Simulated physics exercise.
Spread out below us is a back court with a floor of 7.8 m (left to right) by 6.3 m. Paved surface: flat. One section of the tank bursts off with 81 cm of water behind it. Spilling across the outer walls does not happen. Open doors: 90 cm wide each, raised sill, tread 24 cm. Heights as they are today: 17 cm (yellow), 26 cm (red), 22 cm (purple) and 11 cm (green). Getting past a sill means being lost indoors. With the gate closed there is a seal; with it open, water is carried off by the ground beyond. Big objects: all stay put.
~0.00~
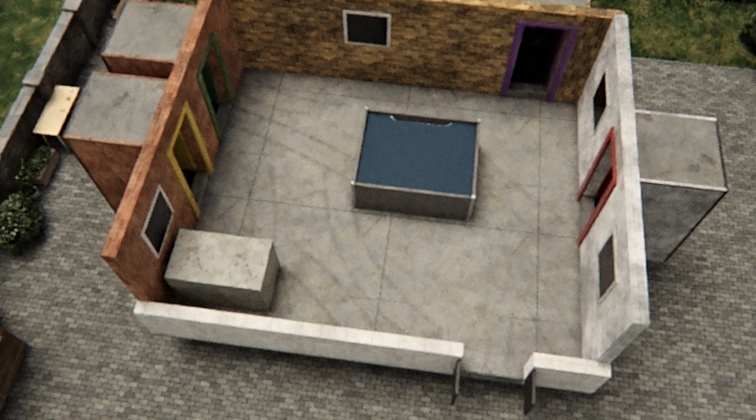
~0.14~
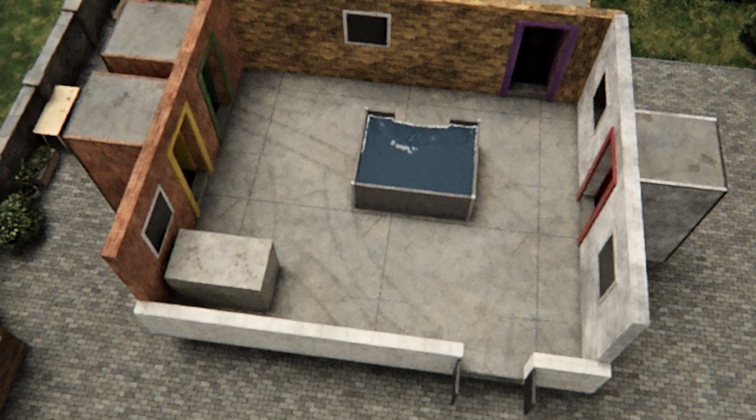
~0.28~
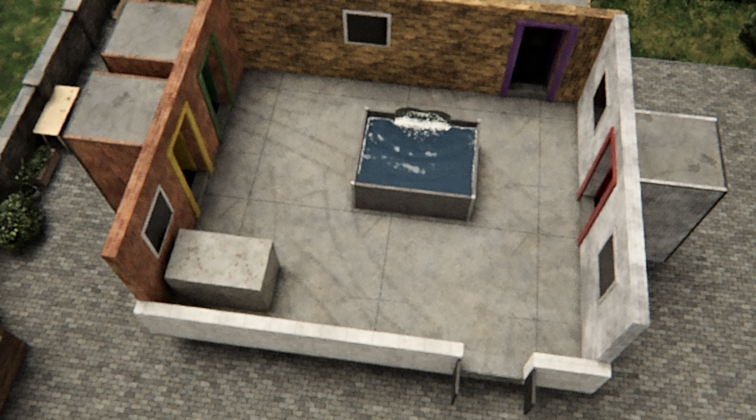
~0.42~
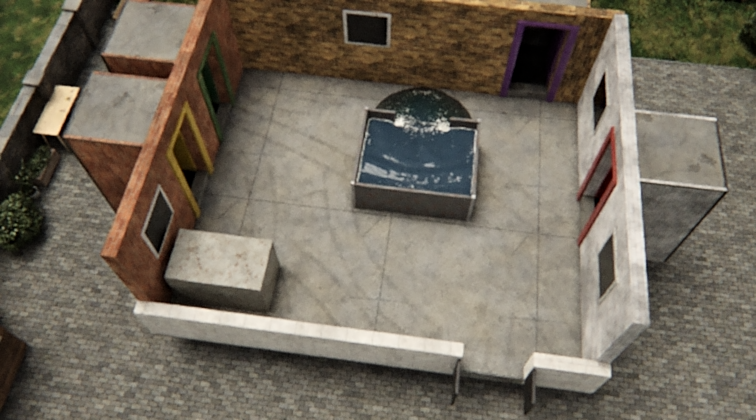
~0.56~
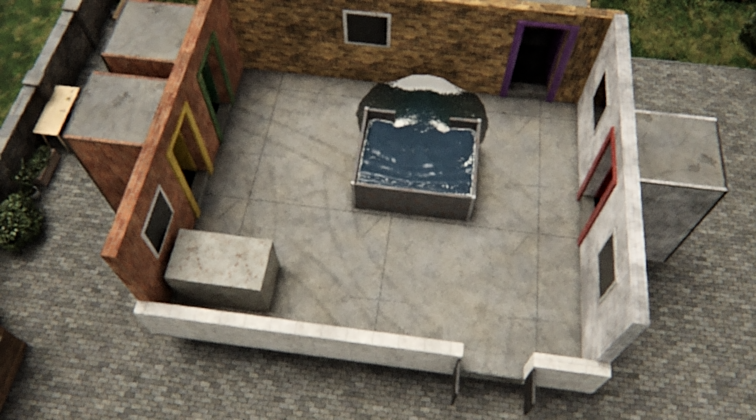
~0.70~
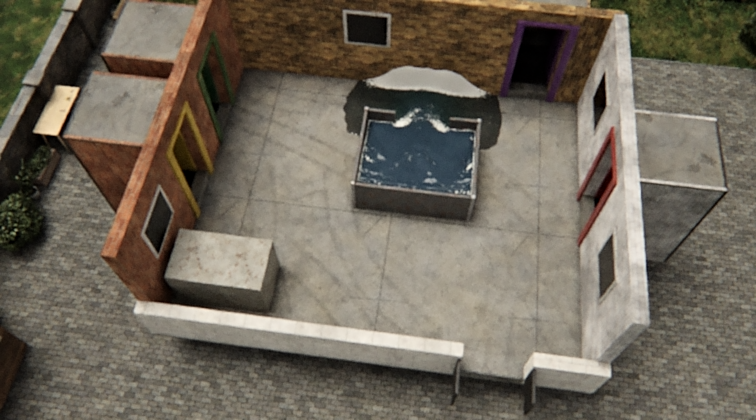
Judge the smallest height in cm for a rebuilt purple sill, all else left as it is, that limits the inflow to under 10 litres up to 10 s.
Roughly 11 cm at the least.
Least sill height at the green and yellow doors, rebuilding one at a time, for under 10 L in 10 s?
Roughly 18 cm for the green door and roughly 6.0 cm for the yellow door.
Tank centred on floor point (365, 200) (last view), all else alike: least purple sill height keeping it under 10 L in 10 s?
Close to 10.0 cm would do it.
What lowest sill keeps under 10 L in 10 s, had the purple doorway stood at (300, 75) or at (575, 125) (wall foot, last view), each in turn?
6.0 and 32 cm.
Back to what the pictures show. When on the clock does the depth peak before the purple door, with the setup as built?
I'd say near 1.6 seconds.
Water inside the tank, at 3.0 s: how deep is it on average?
Roughly 34 cm.
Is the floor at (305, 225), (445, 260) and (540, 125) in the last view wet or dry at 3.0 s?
First bone-dry, second bone-dry, third wet through.
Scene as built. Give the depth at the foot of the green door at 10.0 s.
About 6.5 centimetres.
After 1.4 s water covers 15 % of the floor, deepest (53 cm) near (425, 99); 14 cm at the purple door, 0 litres in over its 22 cm sill.
After 3.0 s water covers 40 % of the floor, deepest (32 cm) near (426, 93); 11 cm at the purple door, 0 litres in over its 22 cm sill.
After 10.0 s water covers 100 % of the floor, deepest (12 cm) near (513, 300); 6 cm at the purple door, 0 litres in over its 22 cm sill.
At the purple door as built, the water arrived by 1.0 s and peaked near 14 cm at 1.6 s.
With a sill of 10 cm, 15 litres would have come in within the 10 s; with 13.5 cm, 3 litres. So under 10 litres takes about 11 cm.
